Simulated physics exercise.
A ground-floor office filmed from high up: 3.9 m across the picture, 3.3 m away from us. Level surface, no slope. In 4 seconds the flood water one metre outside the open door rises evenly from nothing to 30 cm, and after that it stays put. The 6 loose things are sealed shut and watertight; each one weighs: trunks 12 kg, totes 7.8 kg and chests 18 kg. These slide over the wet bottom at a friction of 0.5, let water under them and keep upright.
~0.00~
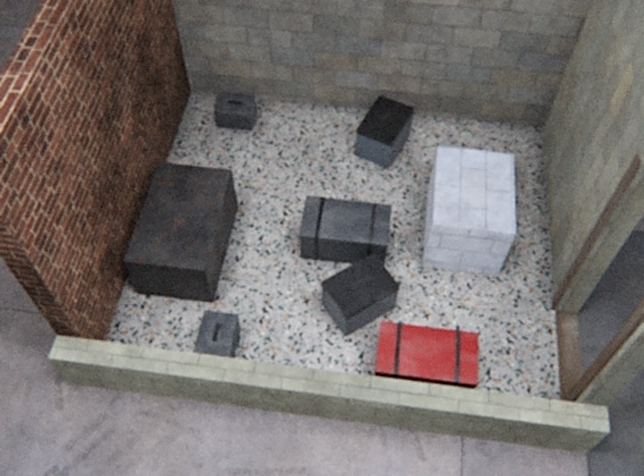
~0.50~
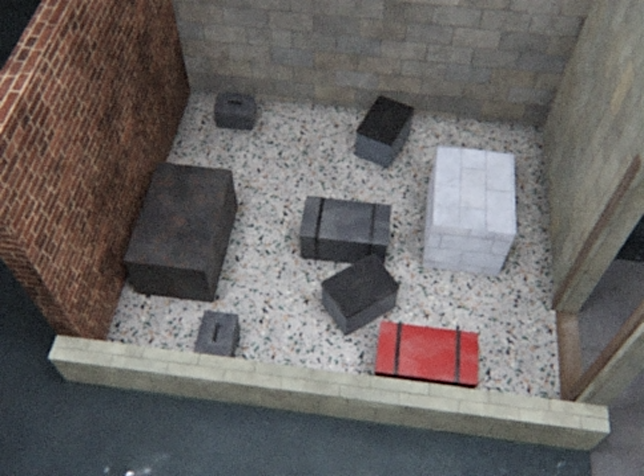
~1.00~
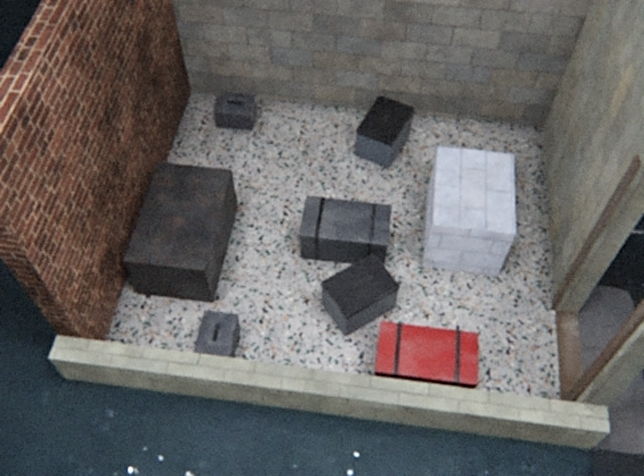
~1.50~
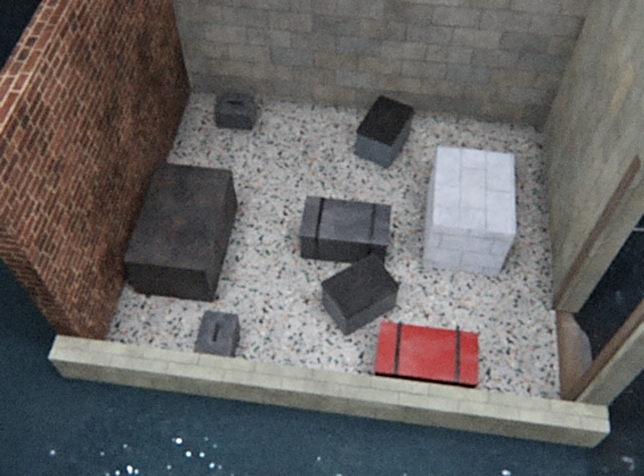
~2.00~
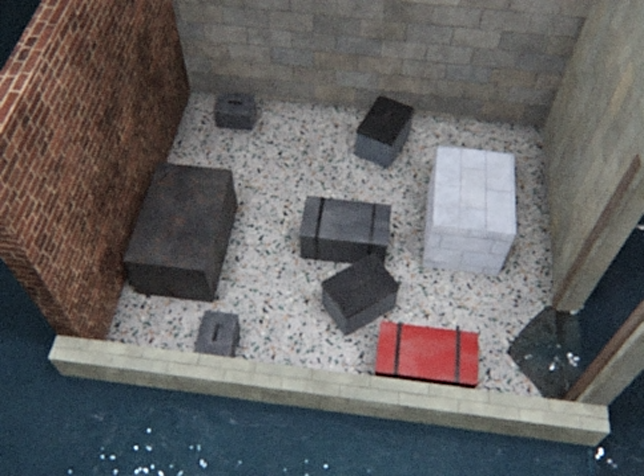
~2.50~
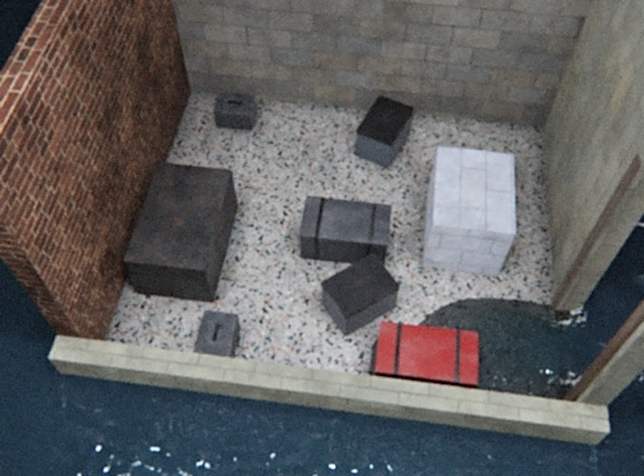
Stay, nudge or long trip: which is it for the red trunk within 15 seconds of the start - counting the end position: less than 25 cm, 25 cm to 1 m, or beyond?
Looks like it will be displaced a long way.
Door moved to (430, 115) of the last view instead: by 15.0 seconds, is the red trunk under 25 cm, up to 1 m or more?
Result for the red trunk: Moderate displacement.
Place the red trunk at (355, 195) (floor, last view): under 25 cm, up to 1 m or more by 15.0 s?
It slides a little.
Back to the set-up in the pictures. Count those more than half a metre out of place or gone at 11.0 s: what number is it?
By then 5.
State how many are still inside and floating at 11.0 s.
Just then, the number is 6.
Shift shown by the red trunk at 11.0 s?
Around 150 cm from the start by that time.
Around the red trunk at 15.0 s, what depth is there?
21 cm, roughly.
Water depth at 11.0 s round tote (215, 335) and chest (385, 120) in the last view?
Depth approx. 12 cm / 18 cm.
After 3.5 s the red trunk is near (387, 344), 0.3 m from its start, afloat; 1 afloat.
After 6.8 s the red trunk is near (192, 317), 1.9 m from its start, afloat; 4 afloat.
After 11.0 s the red trunk is near (255, 277), 1.5 m from its start, afloat; 6 afloat.
After 15.0 s the red trunk is near (271, 277), 1.4 m from its start, afloat; 6 afloat.
